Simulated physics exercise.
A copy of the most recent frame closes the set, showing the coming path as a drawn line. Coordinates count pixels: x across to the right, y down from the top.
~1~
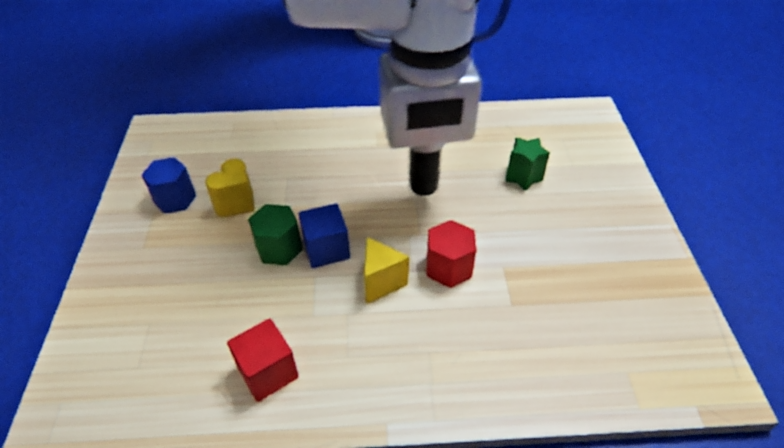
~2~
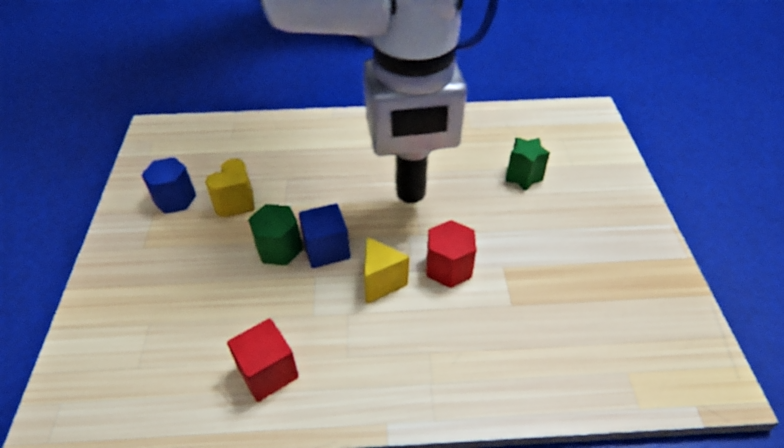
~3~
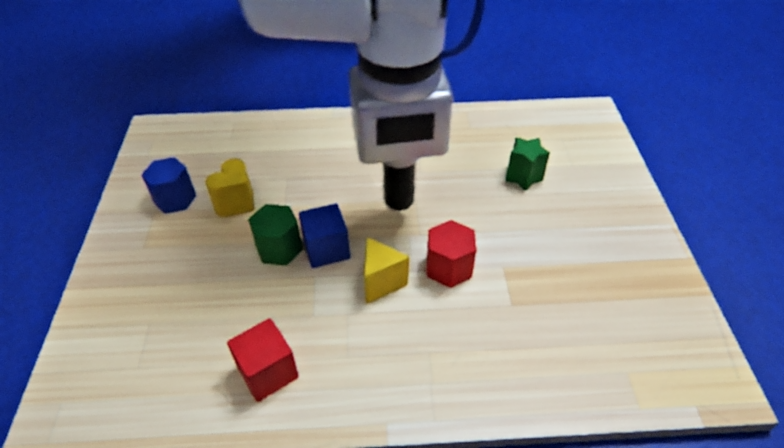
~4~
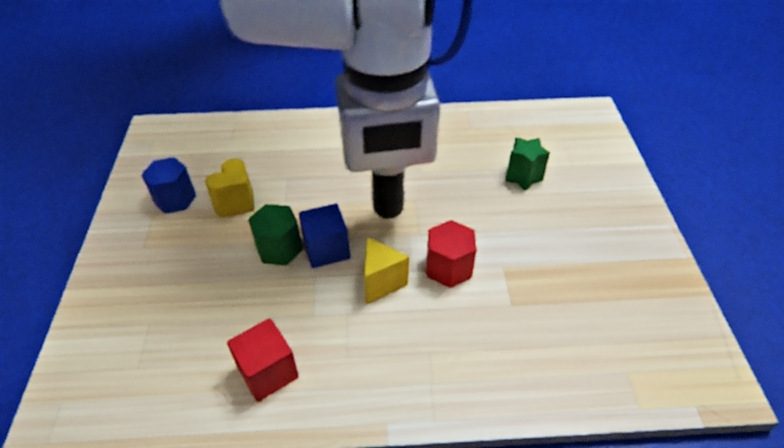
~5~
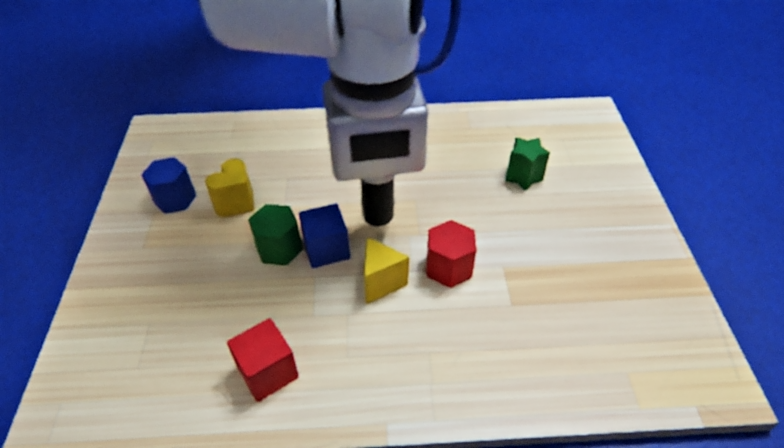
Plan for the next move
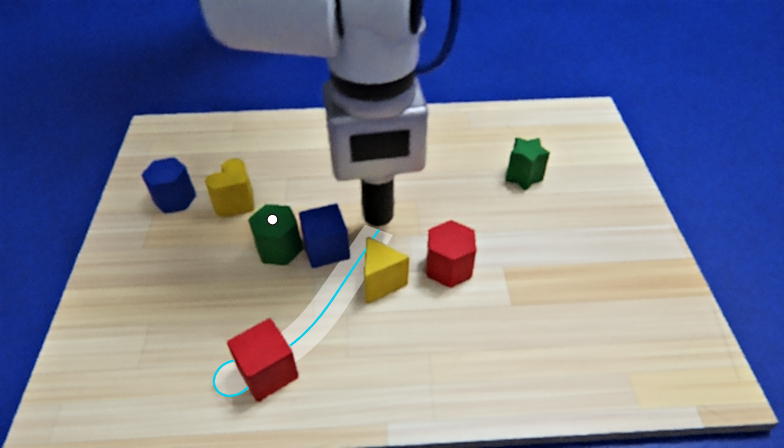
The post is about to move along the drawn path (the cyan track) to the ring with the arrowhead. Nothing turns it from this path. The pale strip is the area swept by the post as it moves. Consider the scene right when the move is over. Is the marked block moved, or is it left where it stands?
By the last moment, the marked block will still be in its place.
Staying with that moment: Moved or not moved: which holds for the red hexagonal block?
That block is going to be left alone.
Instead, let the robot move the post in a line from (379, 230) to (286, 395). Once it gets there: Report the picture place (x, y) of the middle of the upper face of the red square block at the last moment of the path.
Final place: (232, 365).
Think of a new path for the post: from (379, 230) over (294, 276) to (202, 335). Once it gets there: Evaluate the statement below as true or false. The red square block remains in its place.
Verdict: True.
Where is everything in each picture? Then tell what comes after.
The first frame shows post tip at (423, 187); block tops, red square block at (259, 346); green hexagonal block at (272, 220); blue square block at (322, 221); yellow triangular block at (381, 256); red hexagonal block at (452, 239).
The second frame shows post at (411, 194); blocks unchanged.
The third frame shows post at (399, 201); blocks unchanged.
The fourth frame shows post at (388, 208); blocks unchanged.
The fifth frame shows post at (378, 216); red square block at (259, 346); green hexagonal block at (272, 220); blue square block at (322, 221); yellow triangular block at (381, 256); red hexagonal block at (452, 239).
Path on the board, from (379, 230) via (346, 279) and (304, 334), ending at (233, 378); the dot is on the green hexagonal block.
The first path, step by step. One third of the way, post at (344, 266); blue square block at (315, 228), turned 40° clockwise; yellow triangular block at (379, 269), turned 50° anticlockwise.
Two thirds of the way, post at (301, 321); blue square block at (315, 228), turned 40° clockwise; yellow triangular block at (378, 271), turned 65° anticlockwise.
At the end, post at (228, 366); red square block at (204, 396), turned 55° anticlockwise; green hexagonal block in place; blue square block at (315, 228), turned 40° clockwise; yellow triangular block at (378, 271), turned 65° anticlockwise; red hexagonal block in place.
